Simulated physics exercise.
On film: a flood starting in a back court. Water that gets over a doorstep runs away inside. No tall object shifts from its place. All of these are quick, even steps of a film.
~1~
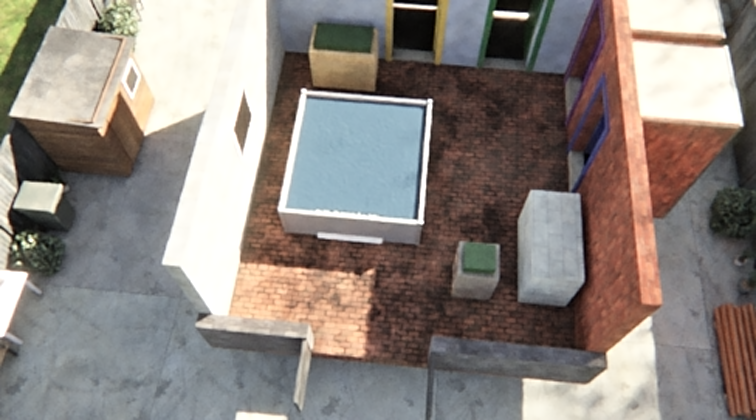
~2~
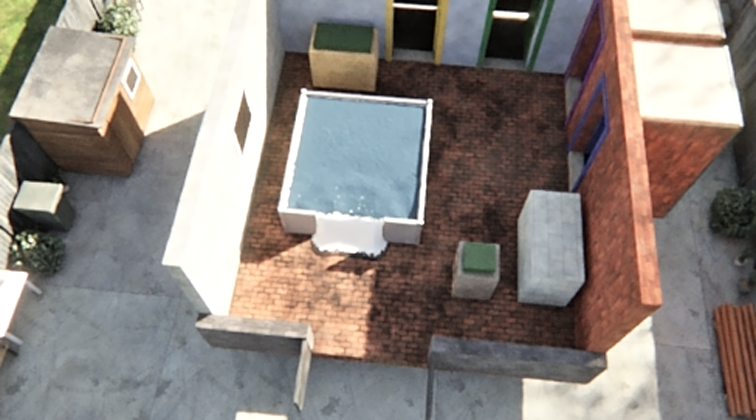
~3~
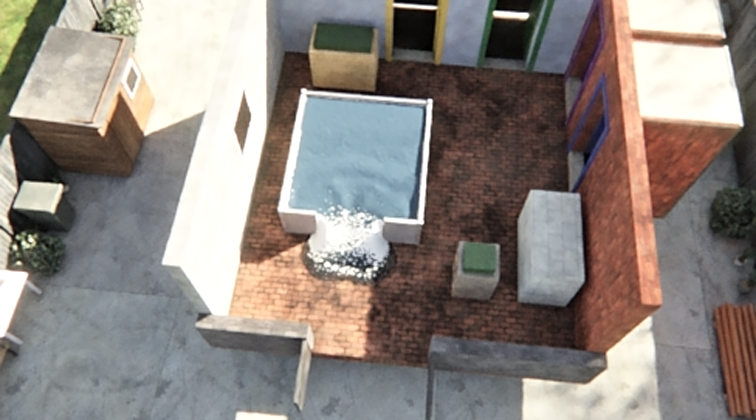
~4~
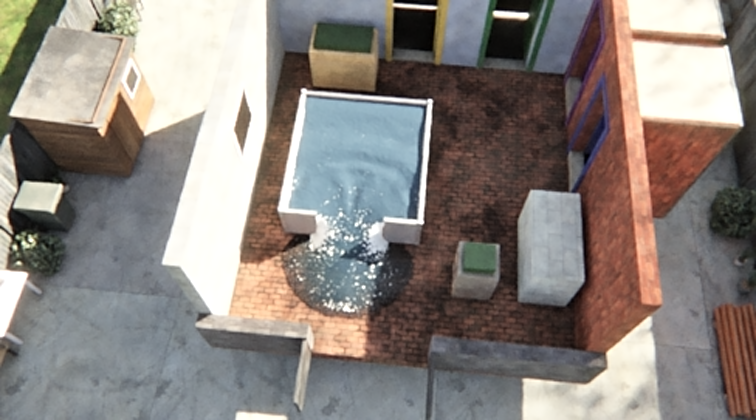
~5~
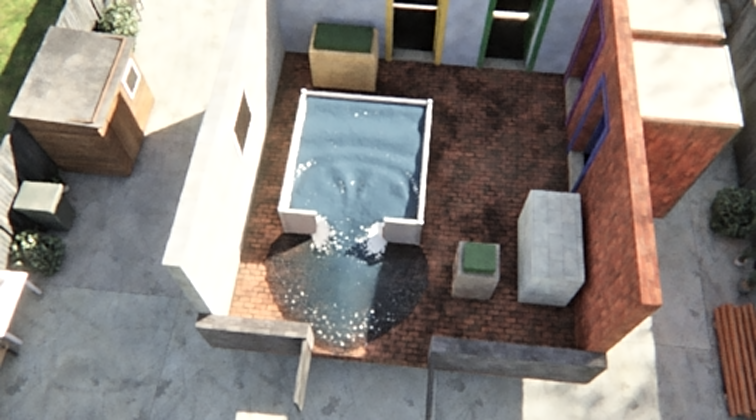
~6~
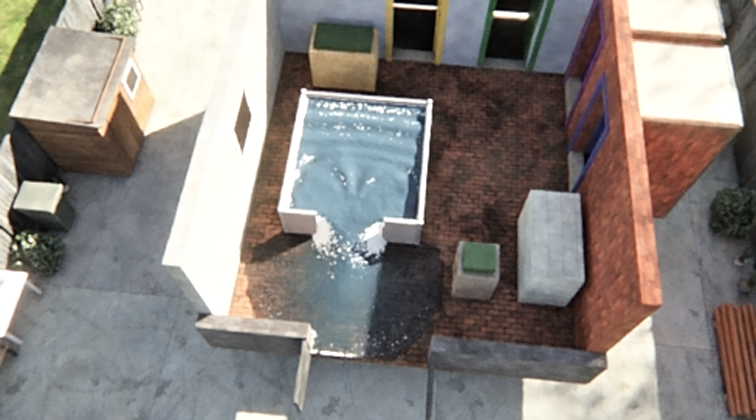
Water in a white-walled tank bursts through a gap in front and spreads across the brick courtyard.
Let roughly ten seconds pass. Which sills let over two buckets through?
One by one: The yellow door will most likely keep inside the limit; the green door will most likely keep inside the limit; the blue door will most likely keep inside the limit; the purple door will most likely keep inside the limit.
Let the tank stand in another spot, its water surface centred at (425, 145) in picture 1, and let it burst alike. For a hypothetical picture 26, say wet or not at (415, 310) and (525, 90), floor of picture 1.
Points in order: Inundated; bare.
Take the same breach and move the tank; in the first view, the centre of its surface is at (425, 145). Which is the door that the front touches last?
Last of all, the door marked yellow.
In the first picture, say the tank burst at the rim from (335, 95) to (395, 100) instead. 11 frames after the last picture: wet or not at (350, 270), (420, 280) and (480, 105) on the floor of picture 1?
Taken in turn they're unwetted, unwetted and swamped.
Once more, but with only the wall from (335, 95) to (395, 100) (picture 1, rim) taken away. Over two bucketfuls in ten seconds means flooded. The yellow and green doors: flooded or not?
Here the yellow door gets too much, and the green door gets too much.
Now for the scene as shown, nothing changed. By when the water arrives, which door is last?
The purple-painted one.
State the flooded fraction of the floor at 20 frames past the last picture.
Around 40 percent of it.
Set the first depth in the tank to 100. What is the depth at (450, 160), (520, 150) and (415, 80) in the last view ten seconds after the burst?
About 0, 2 and 2 percent, in that order.
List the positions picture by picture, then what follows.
The first picture shows still water in the tank at (359, 156).
In the second picture, the front is at (315, 244), out from the gap at (351, 228).
In the third picture, the front is at (318, 272), out from the gap at (351, 229).
In the fourth picture, water pours out at (351, 230) and has run to (358, 313).
In the fifth picture, the front is at a hidden place, out from the gap at (351, 230).
In the sixth picture, the front is at a hidden place, out from the gap at (351, 229).
A moment on, water covers 25 % of the floor; the yellow door not reached, the green door not reached, the blue door not reached, the purple door not reached.
Next, water covers 30 % of the floor; the yellow door not reached, the green door not reached, the blue door not reached, the purple door not reached.
Then, water covers 40 % of the floor; the yellow door not reached, the green door not reached, the blue door not reached, the purple door not reached.
Later, water covers 50 % of the floor; the yellow door wet at the sill, nothing in, the green door not reached, the blue door wet at the sill, nothing in, the purple door not reached.
In the end, water covers 80 % of the floor; the yellow door wet at the sill, nothing in, the green door wet at the sill, nothing in, the blue door wet at the sill, nothing in, the purple door wet at the sill, nothing in.
